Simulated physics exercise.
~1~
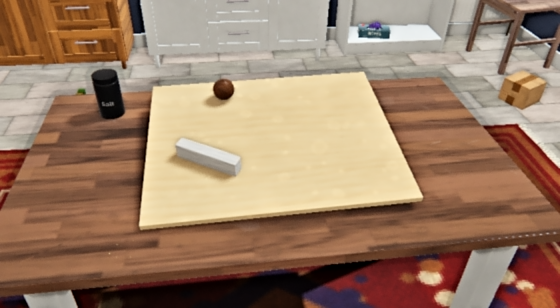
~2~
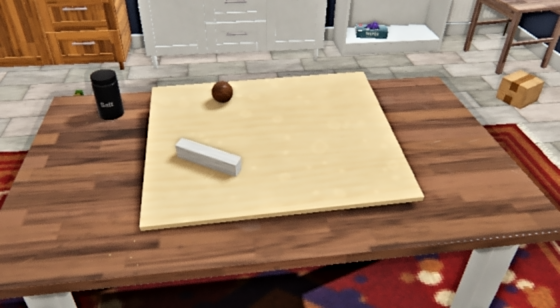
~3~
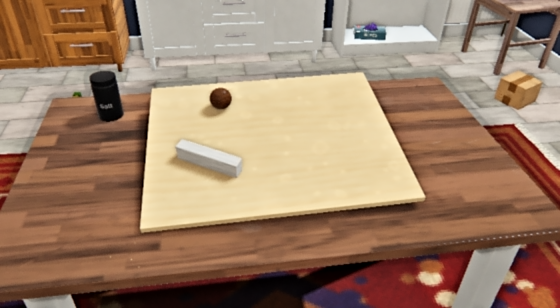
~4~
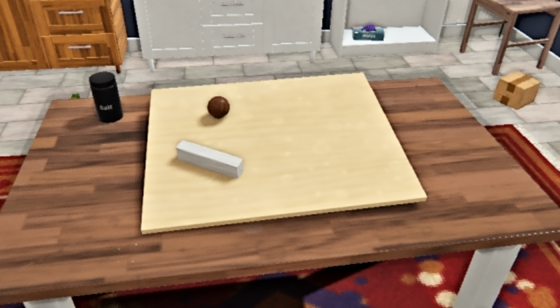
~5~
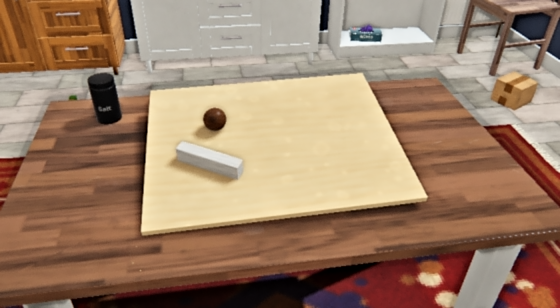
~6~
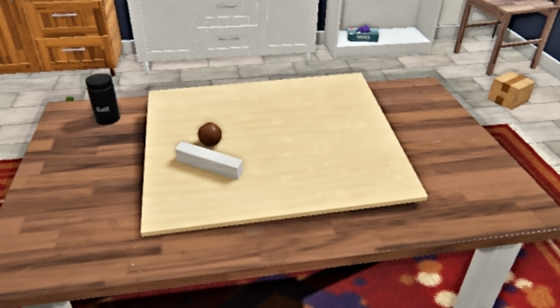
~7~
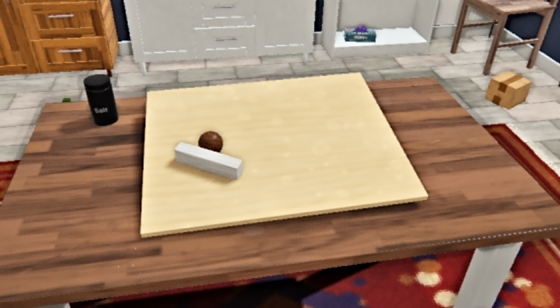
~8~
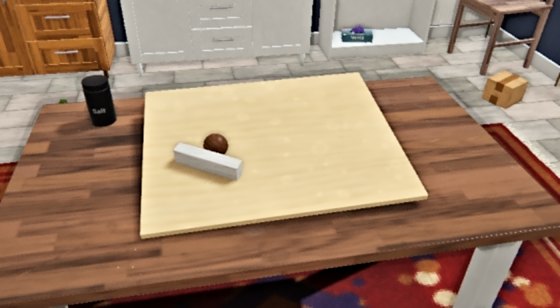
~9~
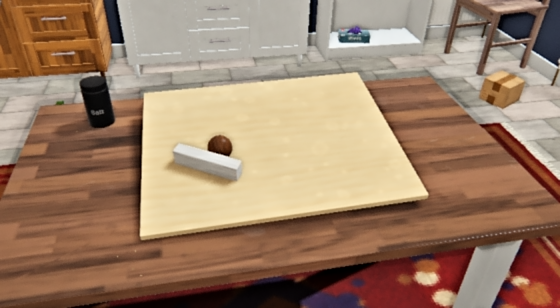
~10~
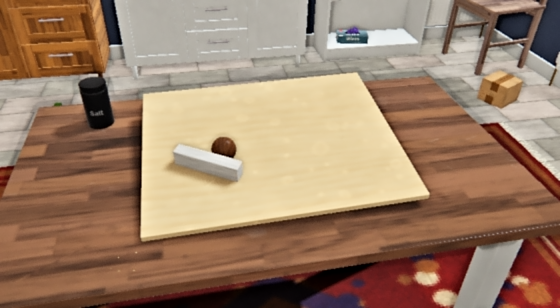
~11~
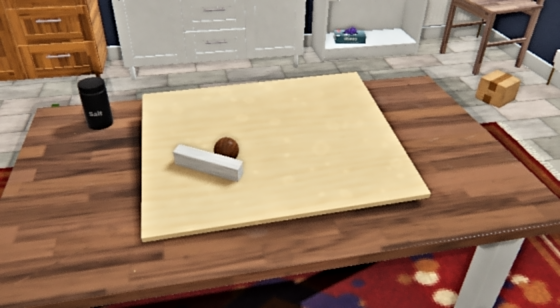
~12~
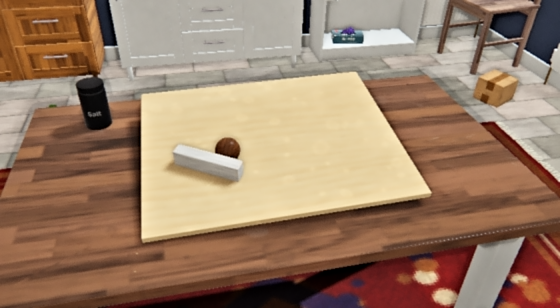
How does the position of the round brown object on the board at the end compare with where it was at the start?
It starts near the far edge of the board, well clear of the white bar. At the end it is nearer the viewer, resting against the far side of the bar.
